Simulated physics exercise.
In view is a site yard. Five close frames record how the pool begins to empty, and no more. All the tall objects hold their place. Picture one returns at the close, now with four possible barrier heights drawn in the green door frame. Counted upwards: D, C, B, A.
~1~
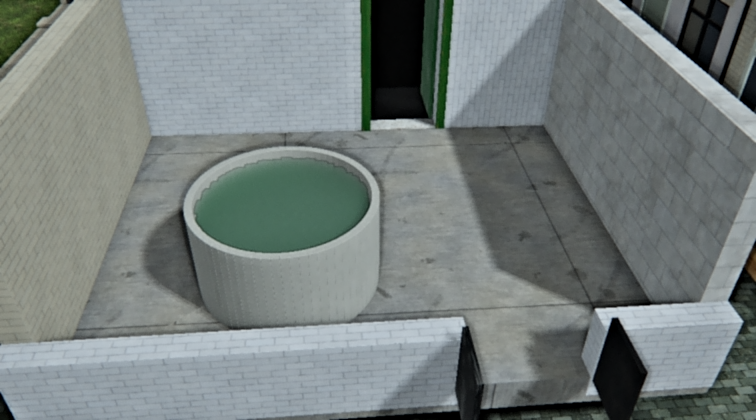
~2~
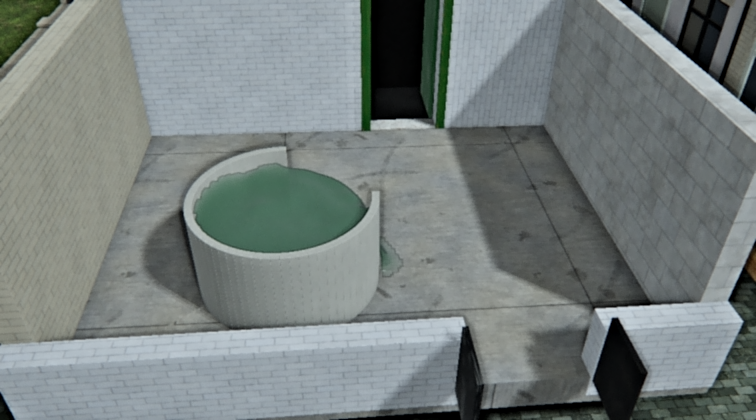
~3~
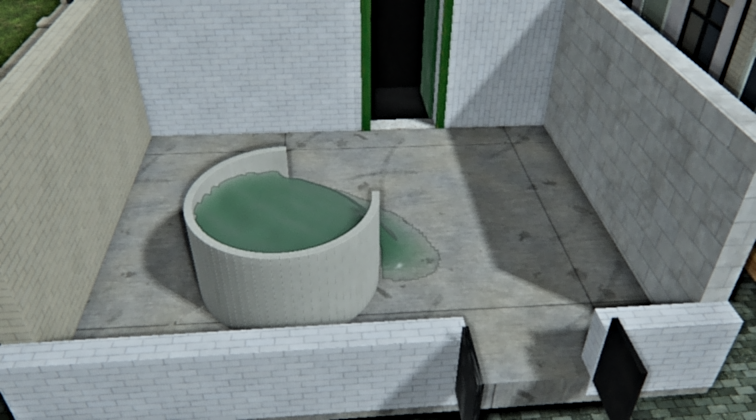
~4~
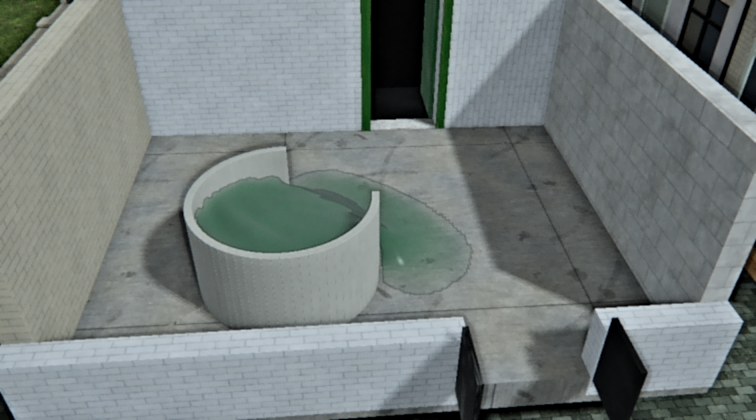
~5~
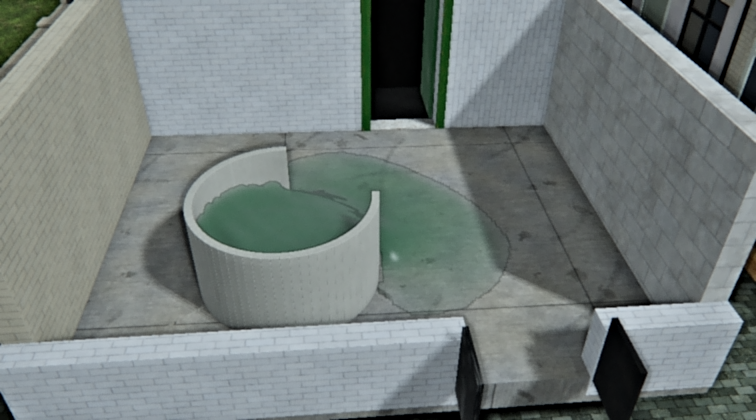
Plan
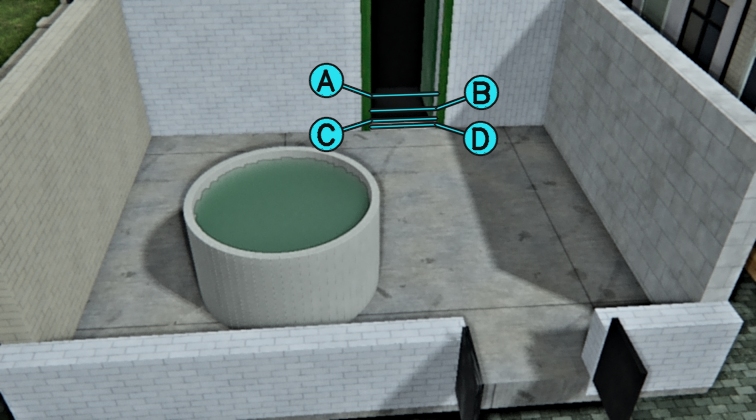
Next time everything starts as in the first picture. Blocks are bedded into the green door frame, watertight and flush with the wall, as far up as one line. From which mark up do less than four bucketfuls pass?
Choose B.
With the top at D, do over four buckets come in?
Yes.
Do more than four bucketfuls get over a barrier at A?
No, not at all.
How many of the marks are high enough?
Two of them.
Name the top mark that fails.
That is mark C.
On the marked copy, A at (404, 94); B at (404, 109); C at (403, 119); D at (403, 125); from the bottom up D, C, B, A.
With A, nothing gets over.
With B, a splash gets over, under a bucket.
With C, about 11 bucketfuls get in.
With D, dozens of bucketfuls pour in.
